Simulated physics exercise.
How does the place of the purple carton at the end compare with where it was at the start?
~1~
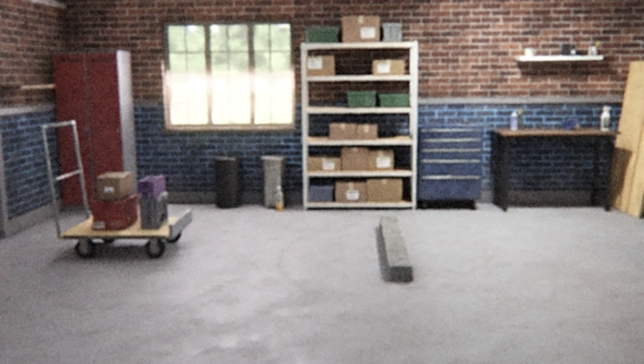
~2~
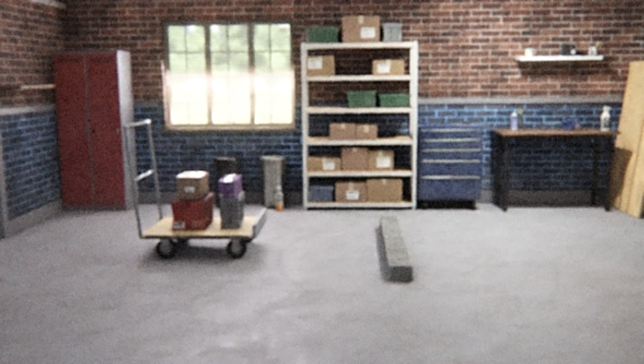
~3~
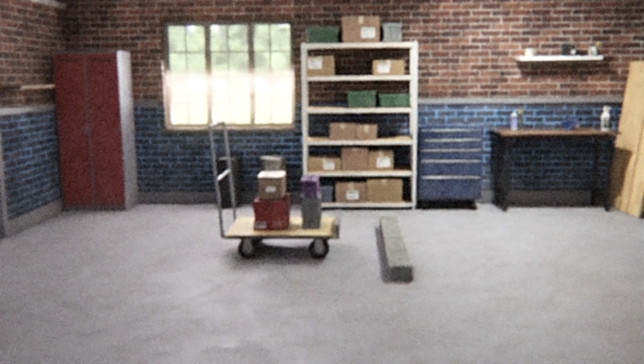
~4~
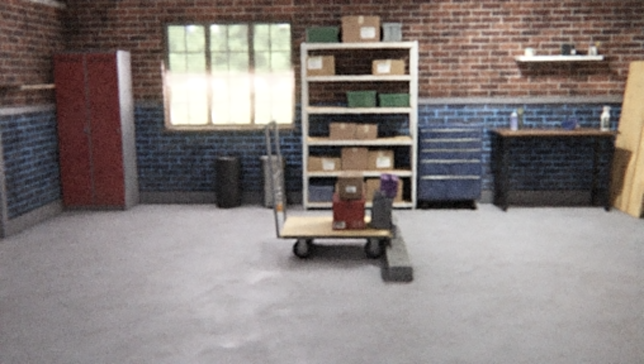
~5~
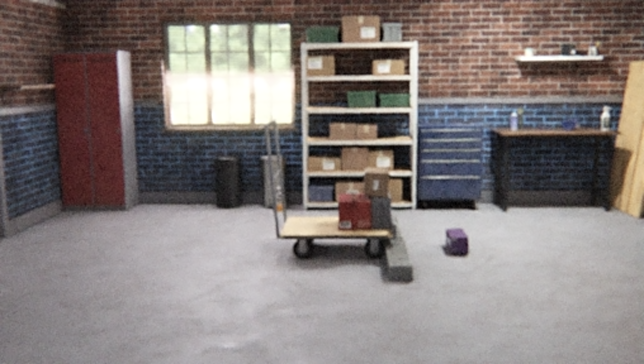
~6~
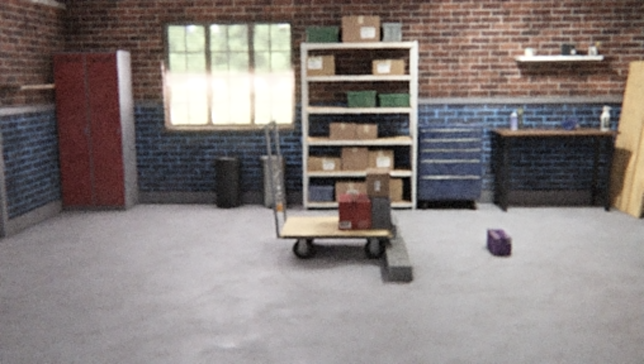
At the start it rides on the trolley at the left with the other boxes. At the end it lies on the floor to the right of the kerb.
A loaded trolley rolls right and stops at a kerb, and its purple carton tumbles onto the floor beyond.
